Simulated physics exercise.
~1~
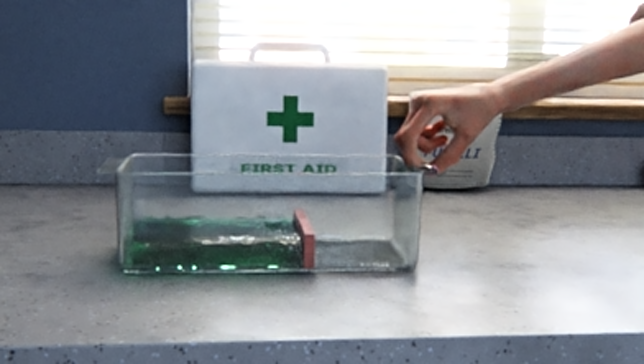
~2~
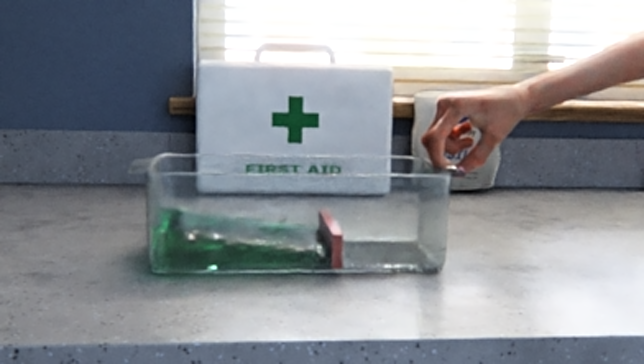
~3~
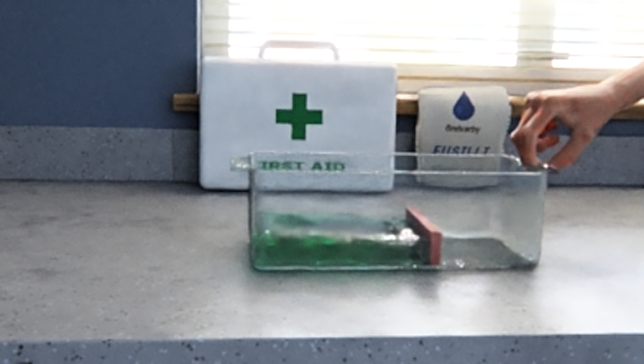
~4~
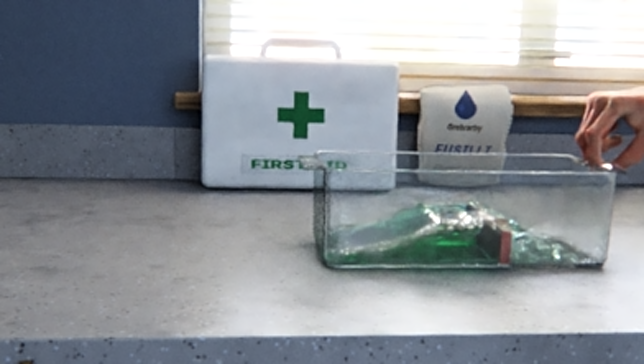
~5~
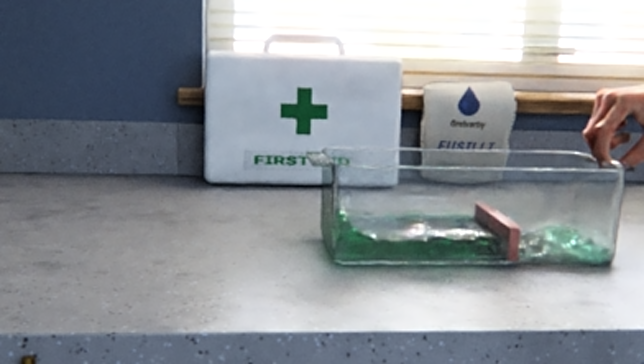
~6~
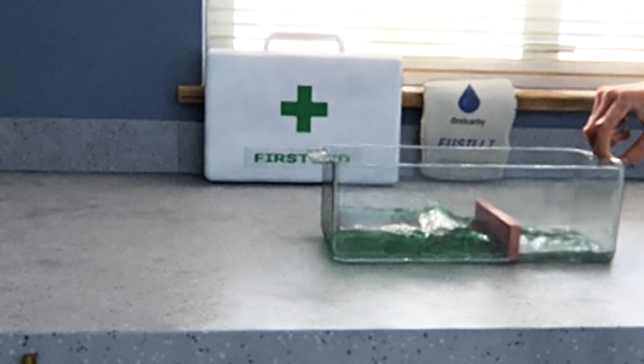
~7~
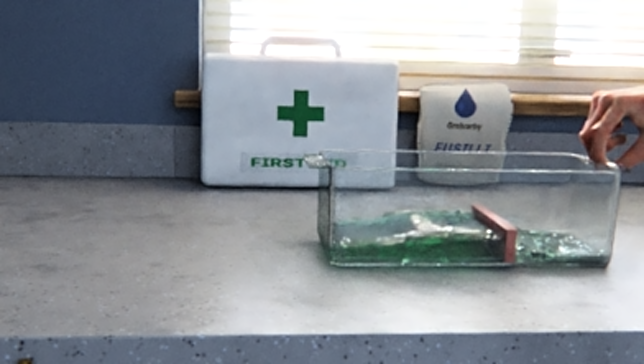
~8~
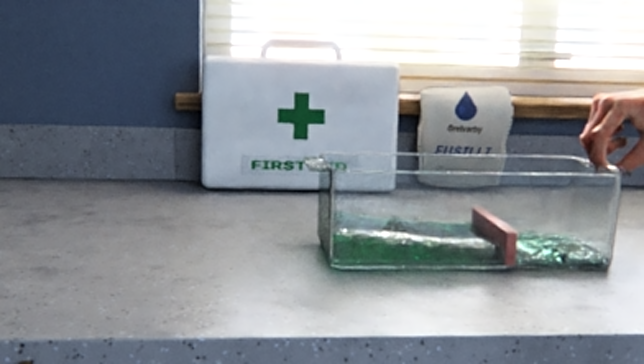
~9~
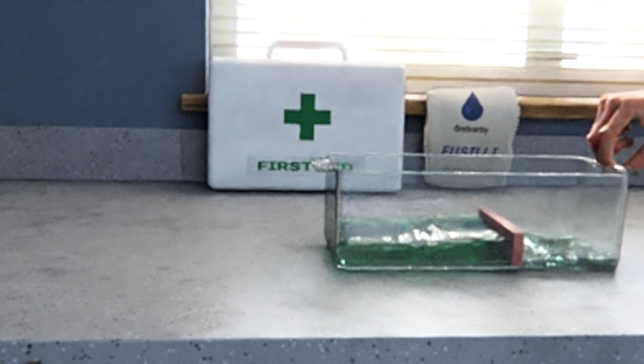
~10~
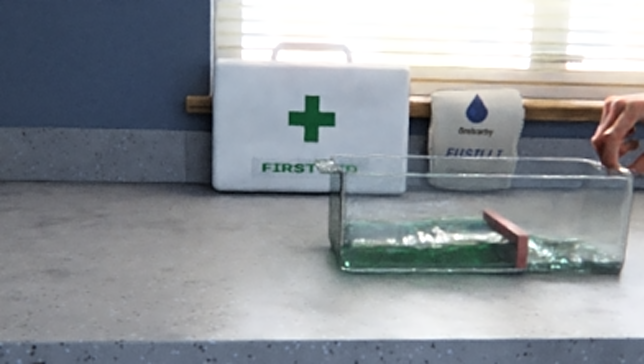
Green water surging over a low red divider as a hand slides a clear tub right, leaving some sloshing in the right side.
